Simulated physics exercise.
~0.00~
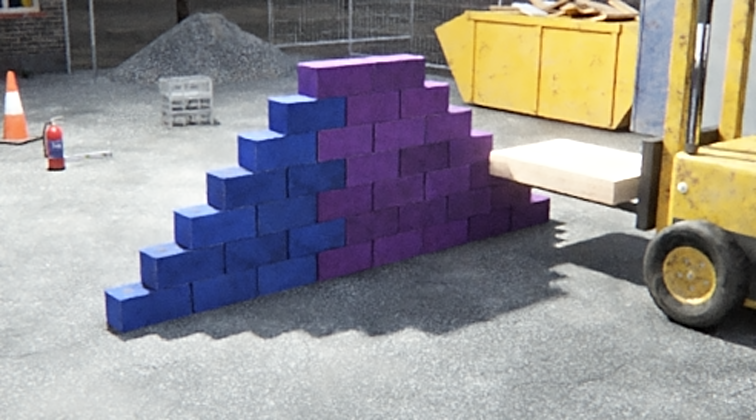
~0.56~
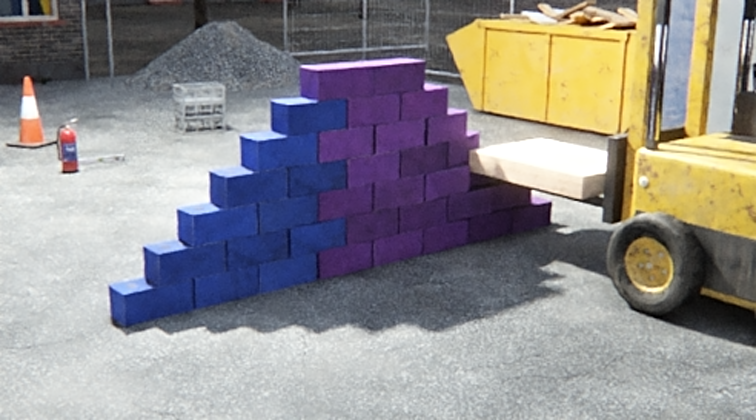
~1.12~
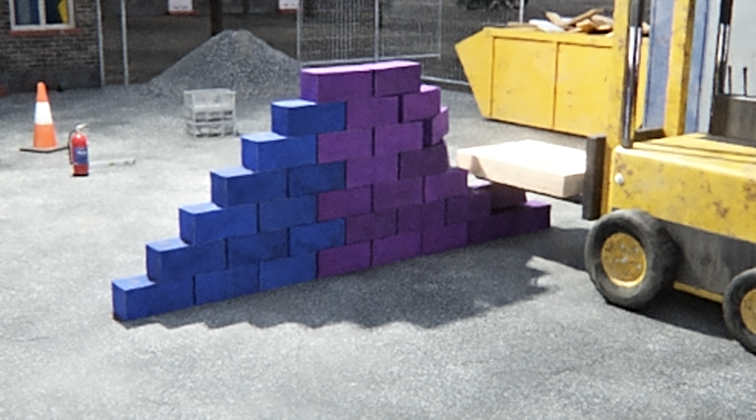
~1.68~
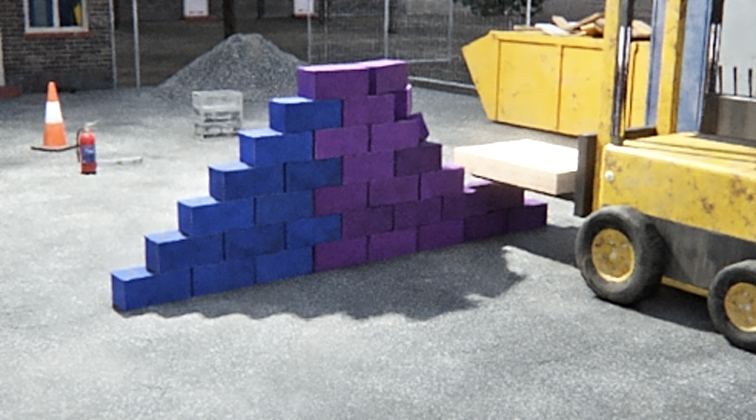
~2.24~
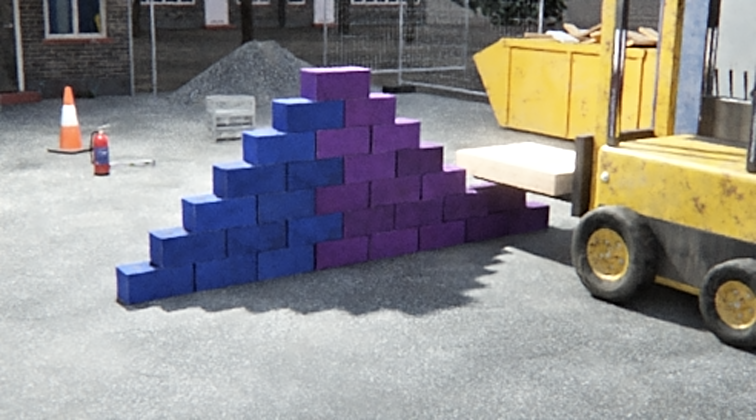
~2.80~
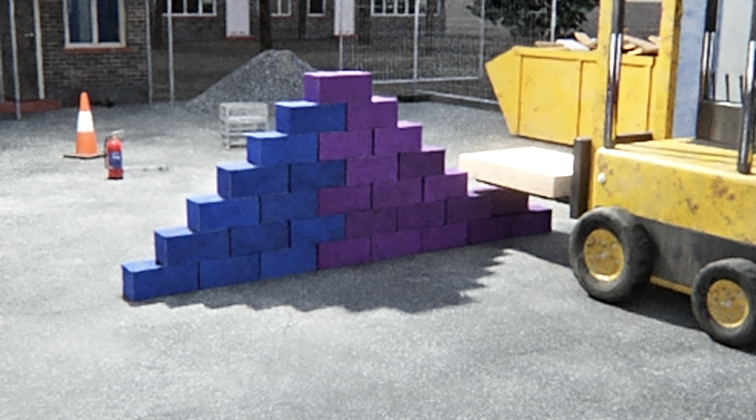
A yellow forklift carrying a pale slab rolled in from the right and pushed into a stepped wall of blue and purple blocks, knocking a few purple ones out of sight behind it, then stopped with the blue side still standing untouched.
